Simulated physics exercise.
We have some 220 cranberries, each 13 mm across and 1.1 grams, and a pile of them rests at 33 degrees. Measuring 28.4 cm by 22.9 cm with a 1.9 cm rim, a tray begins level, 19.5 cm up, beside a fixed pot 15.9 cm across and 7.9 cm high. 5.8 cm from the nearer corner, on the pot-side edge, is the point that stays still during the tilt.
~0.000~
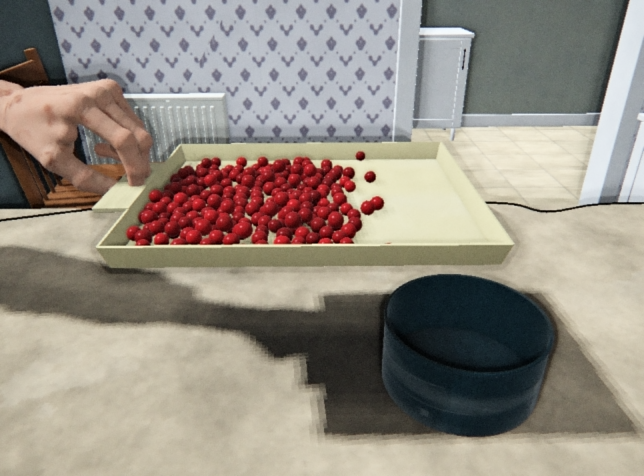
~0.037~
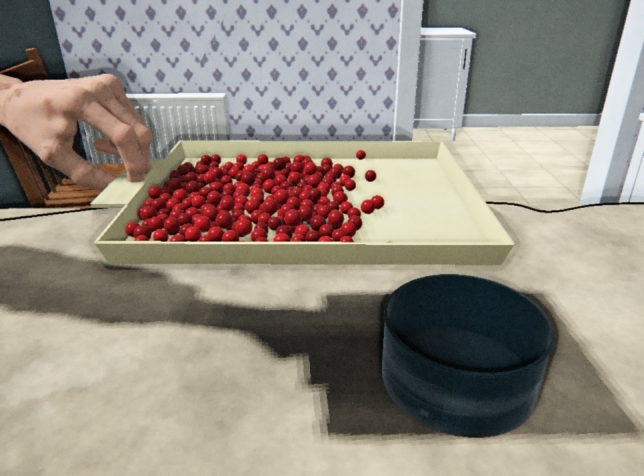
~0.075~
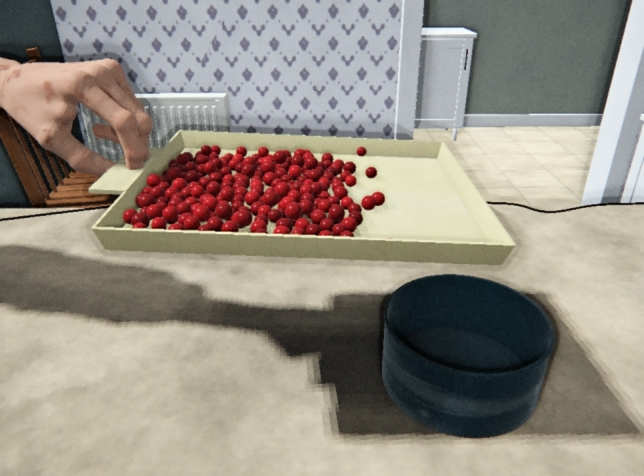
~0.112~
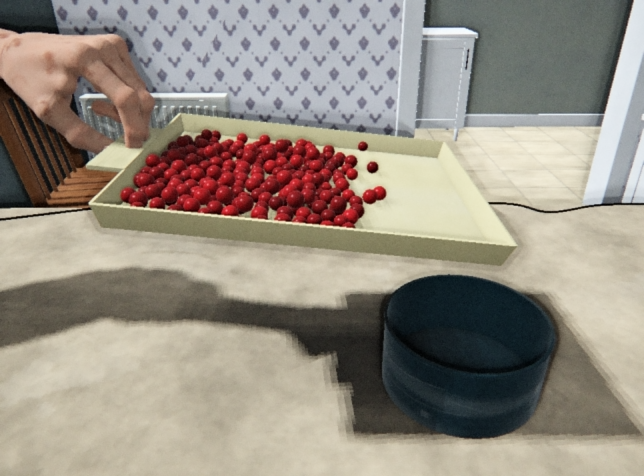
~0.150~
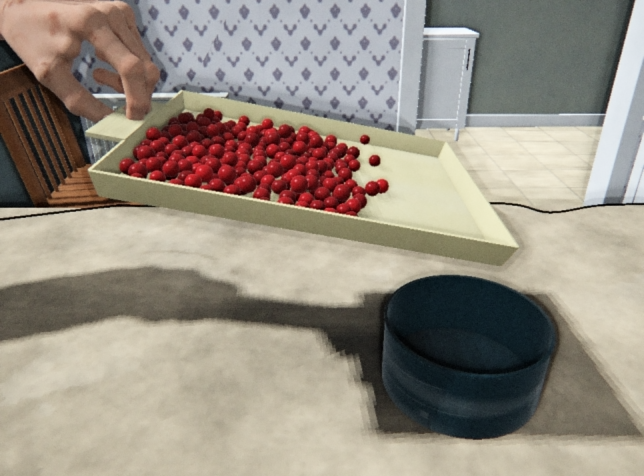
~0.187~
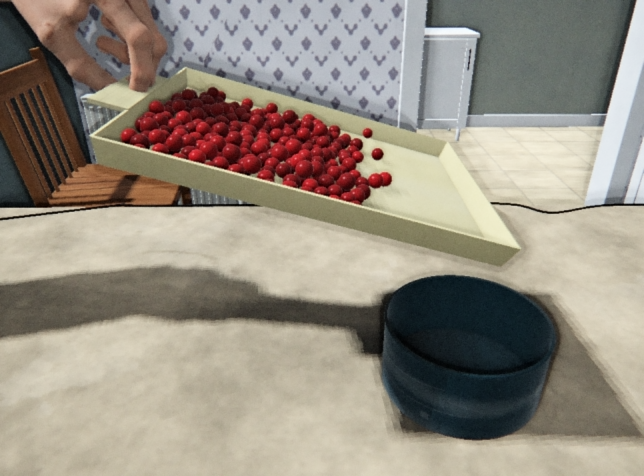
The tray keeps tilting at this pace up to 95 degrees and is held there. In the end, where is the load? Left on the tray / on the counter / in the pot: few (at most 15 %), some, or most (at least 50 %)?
Left on the tray: Few; counter: Most; pot: Some.
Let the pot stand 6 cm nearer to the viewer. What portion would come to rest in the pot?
It would come to roughly 25 percent.
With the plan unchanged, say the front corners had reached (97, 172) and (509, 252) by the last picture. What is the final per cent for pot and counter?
Pot 20; counter 80.
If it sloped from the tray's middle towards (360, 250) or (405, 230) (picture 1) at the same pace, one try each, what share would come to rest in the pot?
Near 5 and 10 percent, in that order.
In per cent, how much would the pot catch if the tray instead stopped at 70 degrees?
I'd say close to 15 percent.
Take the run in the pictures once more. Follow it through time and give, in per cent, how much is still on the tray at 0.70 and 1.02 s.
In order, near 60 and near 5.
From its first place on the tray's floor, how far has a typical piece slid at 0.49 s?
Around 8 centimetres.
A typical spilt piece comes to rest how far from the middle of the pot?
18 cm.
After 0.49 s, tilt 55 degrees; the tray holds 100 %, the pot 0 %.
Then, at 0.70 s, tilt 82 degrees; the tray holds 60 %, the pot 0 %.
After 1.02 s, tilt 95 degrees; the tray holds 5 %, the pot 20 %.
In the end, at 1.8 s, tray 0 %, counter 70 %, pot 30 %.
